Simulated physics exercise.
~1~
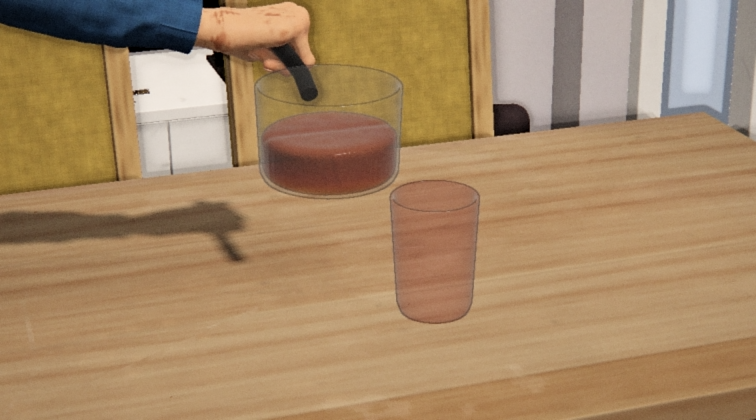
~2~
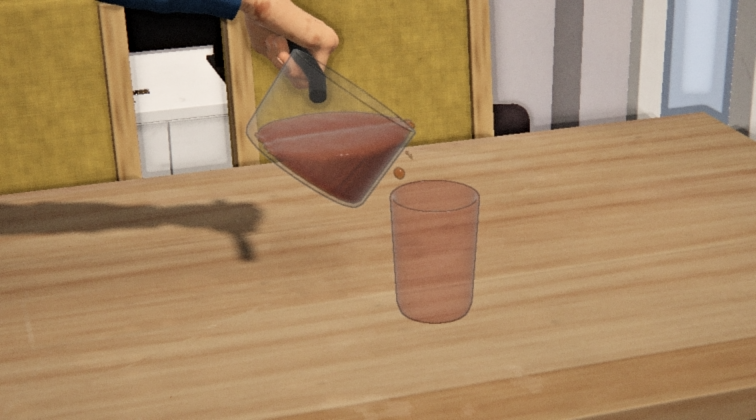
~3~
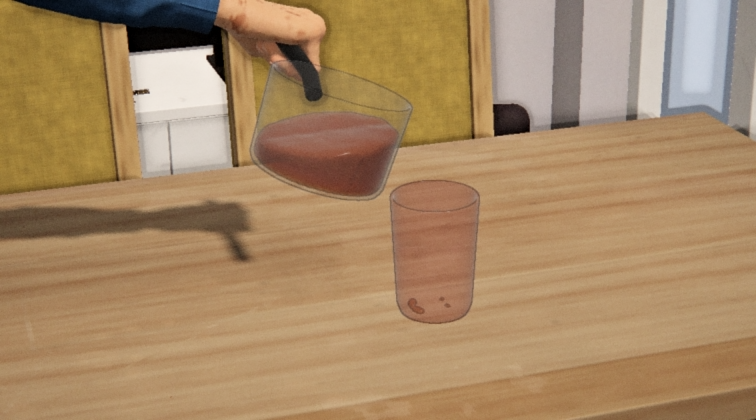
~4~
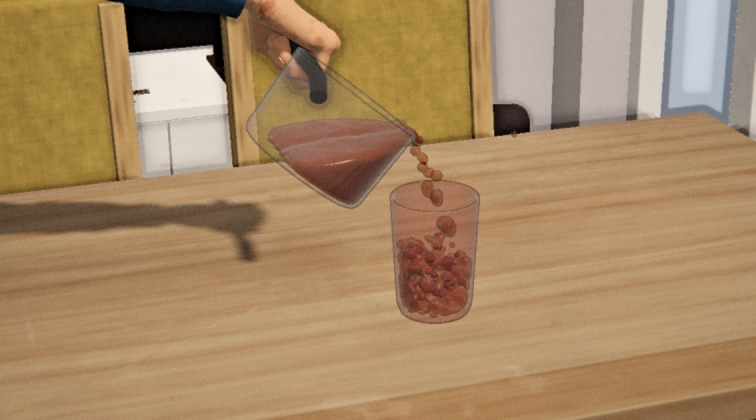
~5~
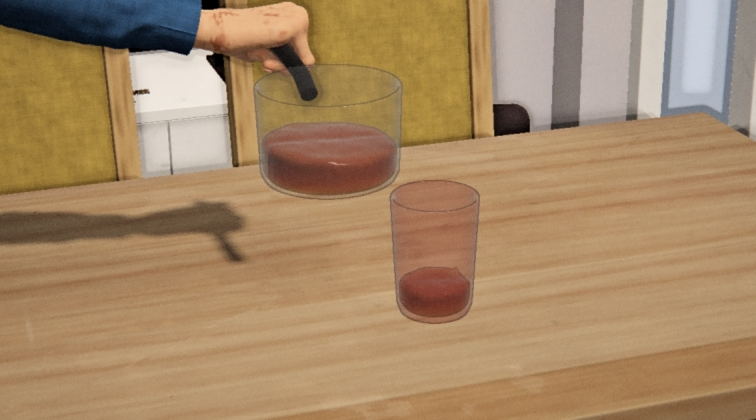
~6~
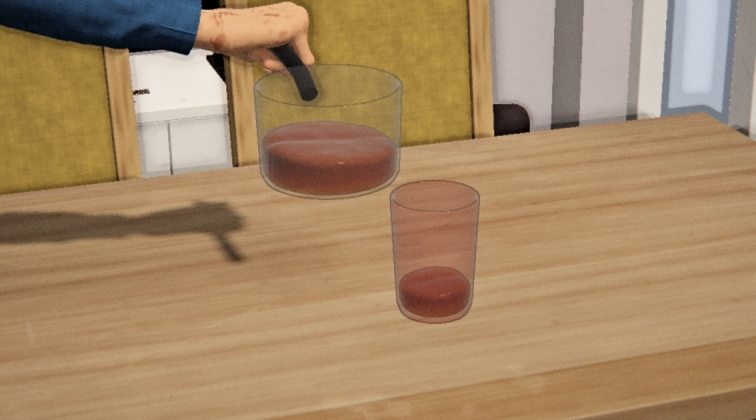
A hand in a blue sleeve holds a small clear pot of reddish-brown tea by its dark handle above a wooden table, seen from slightly above, with yellow-backed chairs behind. An empty clear tumbler with a reddish tint stands below and to the right. The hand tips the pot toward the tumbler and a few drops fall, then it eases the pot back, leaving small spots in the bottom. It tilts the pot again, and tea tumbles in as clustered drops. Finally the pot is levelled, still holding much of its tea, while a shallow layer rests in the tumbler.
